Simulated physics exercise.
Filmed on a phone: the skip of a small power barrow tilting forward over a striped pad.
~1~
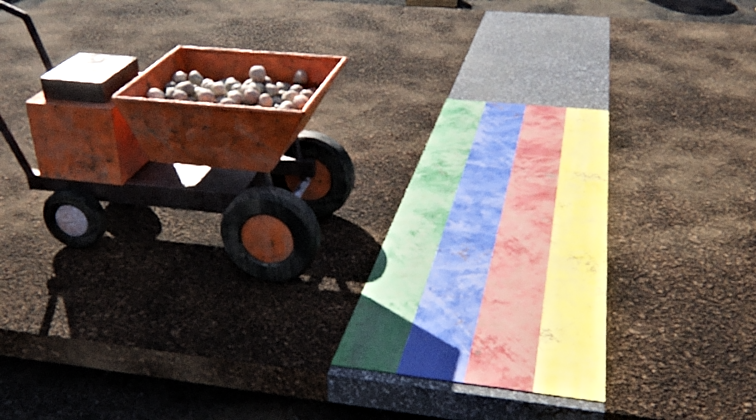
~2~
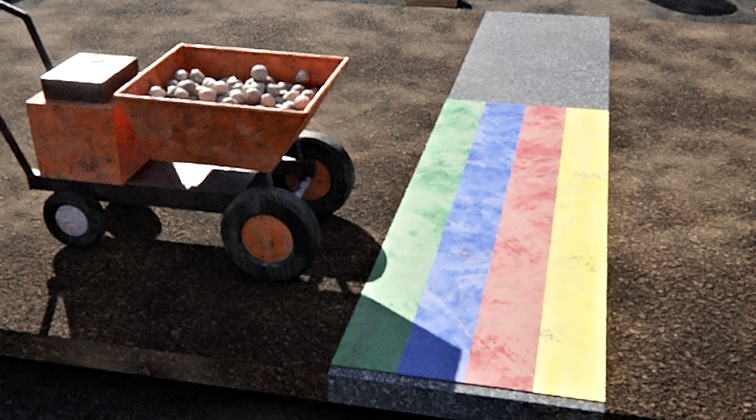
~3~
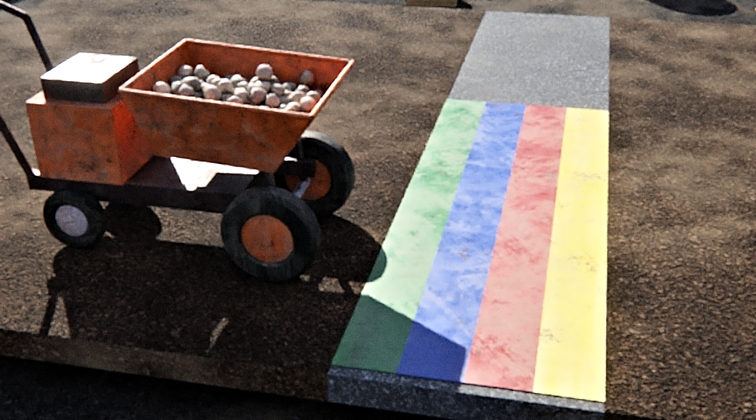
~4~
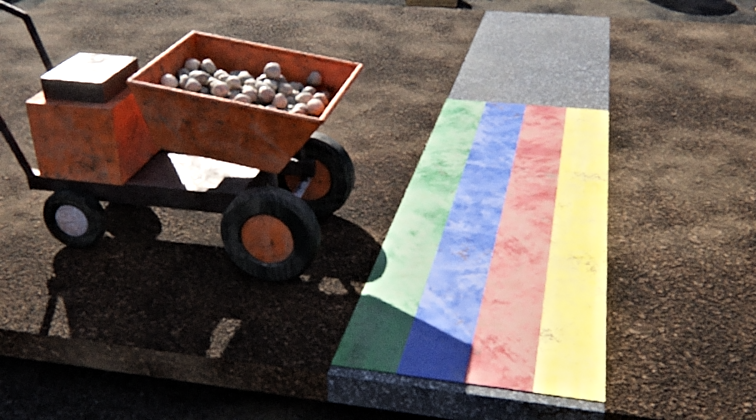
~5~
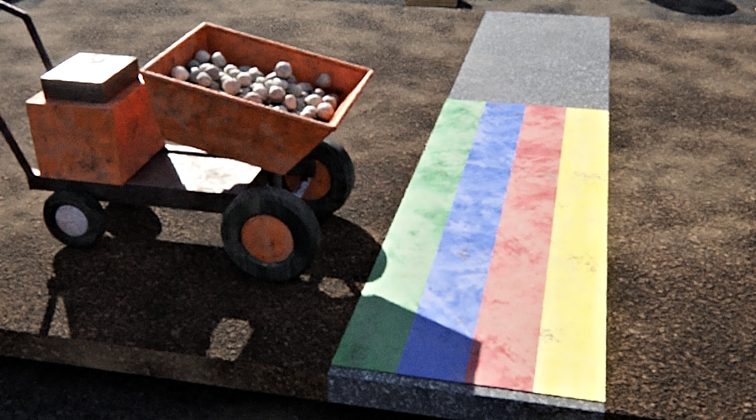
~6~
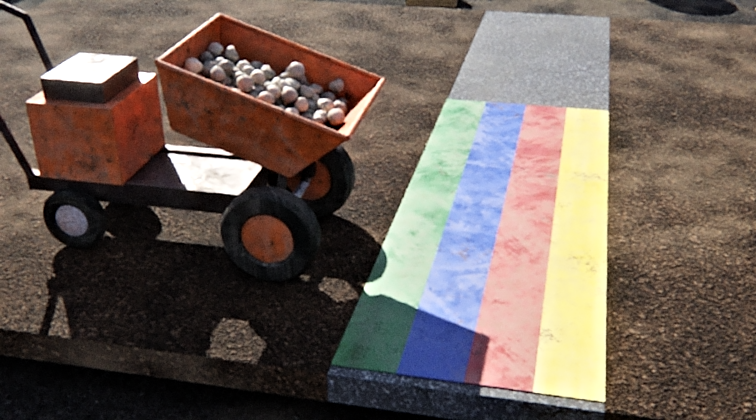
On dark, rough ground beside a pad striped green, blue, red and yellow, the orange skip of a small barrow, loaded with pebbles, started out level and tilted steadily forward toward the right.
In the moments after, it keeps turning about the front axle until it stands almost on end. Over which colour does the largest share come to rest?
Most covered: The blue band.
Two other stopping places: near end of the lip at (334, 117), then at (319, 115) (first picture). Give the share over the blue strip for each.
Near 40 % and 50 %.
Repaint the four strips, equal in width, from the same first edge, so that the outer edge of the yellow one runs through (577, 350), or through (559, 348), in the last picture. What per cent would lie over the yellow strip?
The first gives 10 %, the second 10 %.
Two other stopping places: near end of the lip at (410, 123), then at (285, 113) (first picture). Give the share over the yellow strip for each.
The first gives 40 %, the second 0 %.
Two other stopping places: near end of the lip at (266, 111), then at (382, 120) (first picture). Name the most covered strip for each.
At the first place green, at the second that red strip.
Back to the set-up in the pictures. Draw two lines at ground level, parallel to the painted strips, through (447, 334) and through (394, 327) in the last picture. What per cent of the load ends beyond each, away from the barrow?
About 40 and 80 per cent.
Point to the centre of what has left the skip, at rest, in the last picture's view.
Around (462, 255).
Shortly afterwards, skip tipped steeply; the whole lot in the skip.
Next, skip tipped steeply; all but a few in the skip; only a few over the green strip; a little over the blue strip; only a few over the red strip.
Some moments later, skip tipped right over; near a third in the skip; a little over the green strip; near a third over the blue strip; near a quarter over the red strip; only a few over the yellow strip; only a few off the paint.
In the end, skip tipped right over; a little in the skip; near a quarter over the green strip; near half over the blue strip; near a quarter over the red strip; only a few over the yellow strip; only a few off the paint.
